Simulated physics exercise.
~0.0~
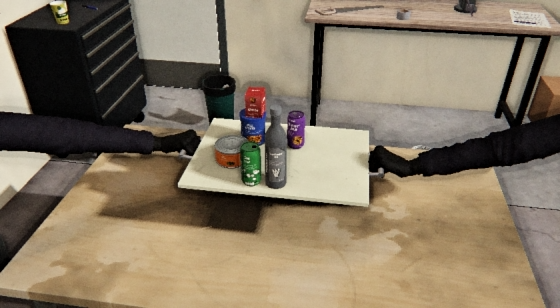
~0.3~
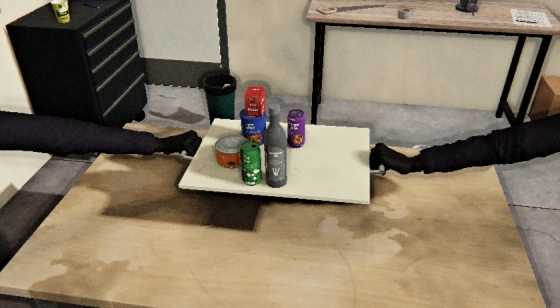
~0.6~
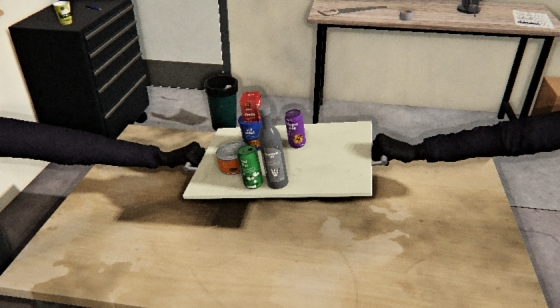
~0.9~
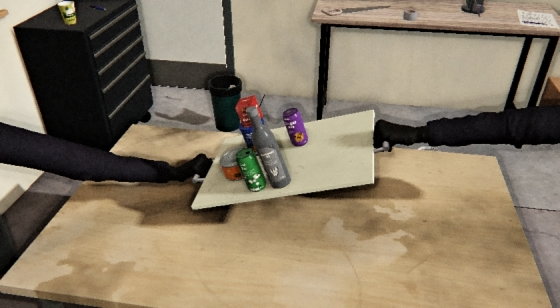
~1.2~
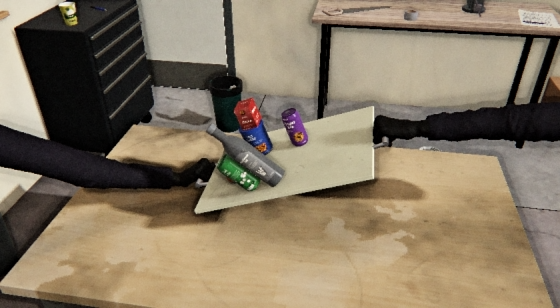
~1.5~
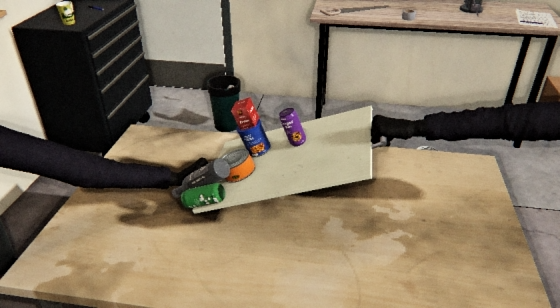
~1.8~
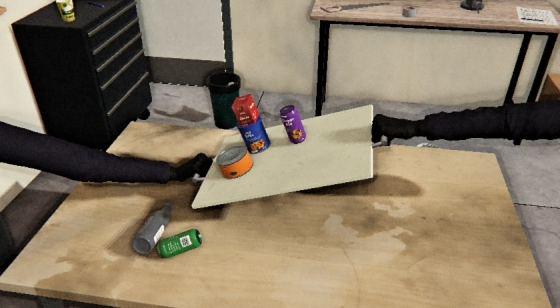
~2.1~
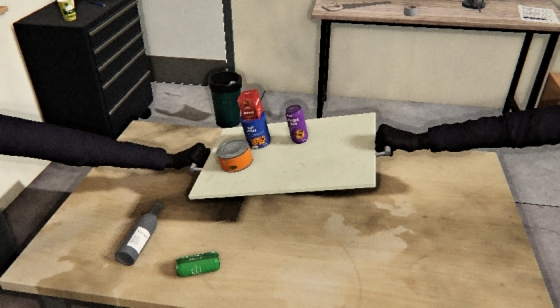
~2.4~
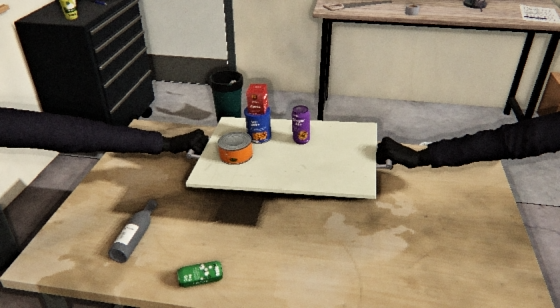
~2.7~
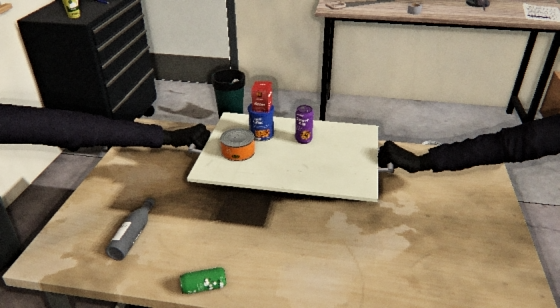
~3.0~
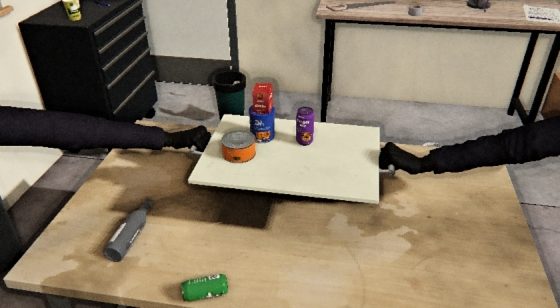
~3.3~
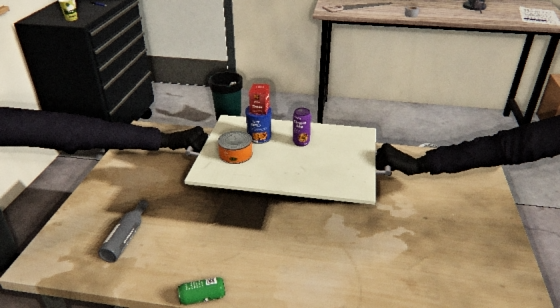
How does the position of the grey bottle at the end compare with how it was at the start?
At the start the grey bottle stands upright on the tray, but at the end it lies on its side on the wooden table.
Two dark-sleeved arms reach in from the left and right, holding a flat cream tray above a wooden table in a workshop, seen from slightly above. On the tray stand a grey bottle, a green can, a purple can, an orange tub and a red packet on top of a blue tin. The tray tips down towards the left, and the bottle and green can topple, slide off the left edge and land on the table. The tray is then levelled again. At the end the bottle and green can lie on the table, while the other items remain on the tray.
